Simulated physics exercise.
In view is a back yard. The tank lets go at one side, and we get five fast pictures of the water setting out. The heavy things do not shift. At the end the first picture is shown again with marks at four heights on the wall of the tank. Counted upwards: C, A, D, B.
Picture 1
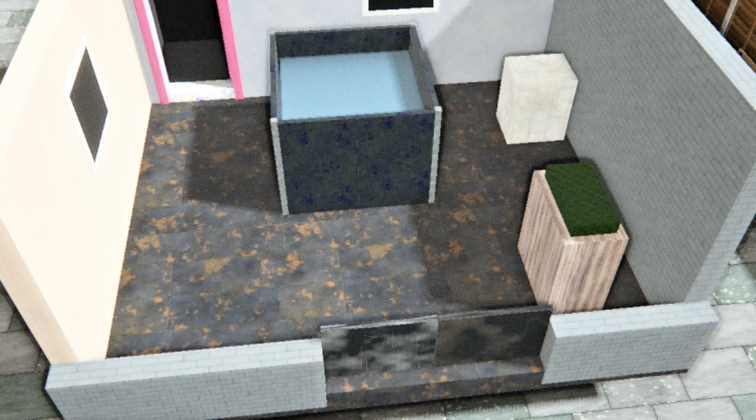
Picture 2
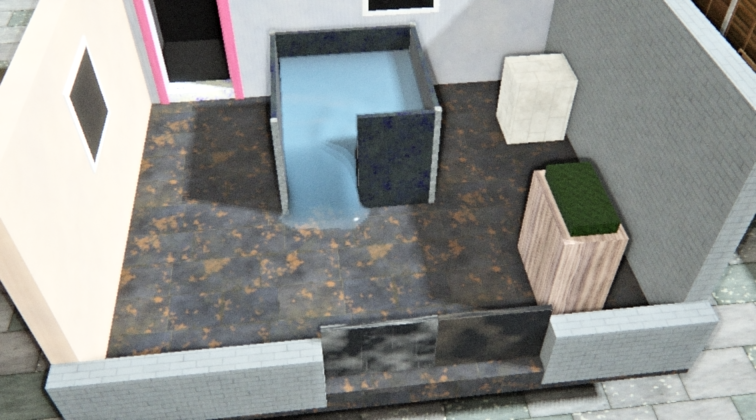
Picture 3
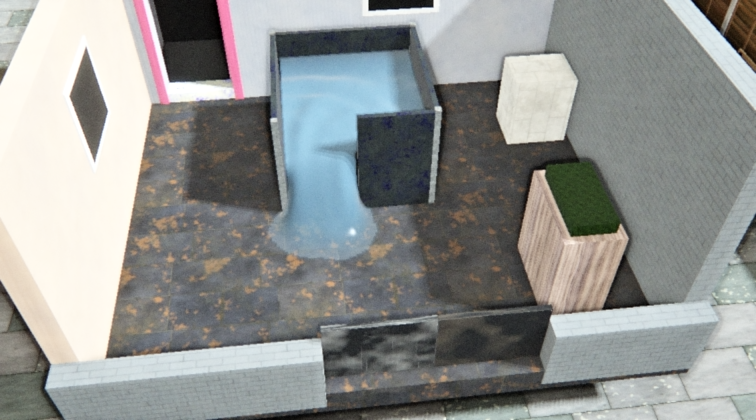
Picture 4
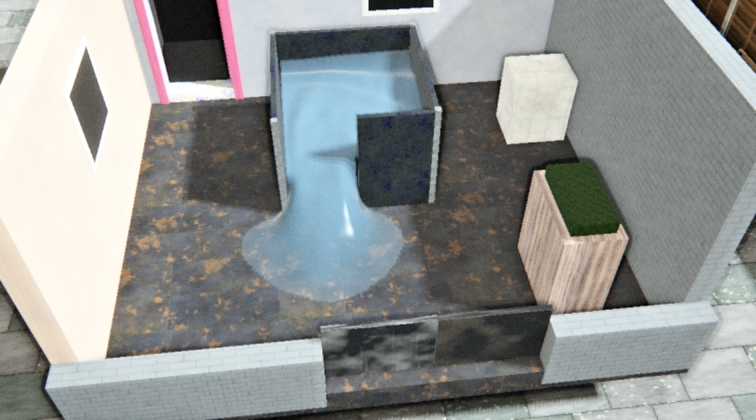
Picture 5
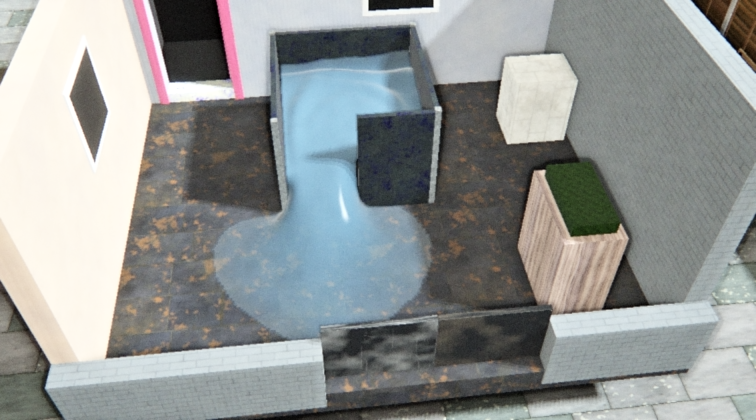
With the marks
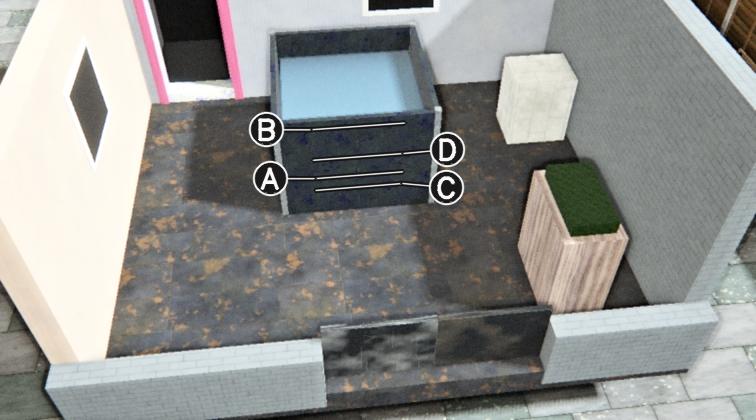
Water sat still in a dark tank in a back yard until the left part of its front opened, then it poured out through the gap and spread across the blotchy ground toward the low front wall.
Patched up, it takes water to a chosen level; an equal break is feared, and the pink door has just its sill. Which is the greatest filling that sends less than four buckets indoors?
Level D just does it.
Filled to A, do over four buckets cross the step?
No, not at all.
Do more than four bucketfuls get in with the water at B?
Yes, it does.
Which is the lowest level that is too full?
Level B.
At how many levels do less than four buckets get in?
Three of them.
On the marked copy, A at (358, 175); B at (357, 126); C at (359, 186); D at (358, 156); from the bottom up C, A, D, B.
Choosing A, nothing gets over.
Choosing B, about 12 bucketfuls get in.
Choosing C, nothing gets over.
Choosing D, a bucket or two gets in.
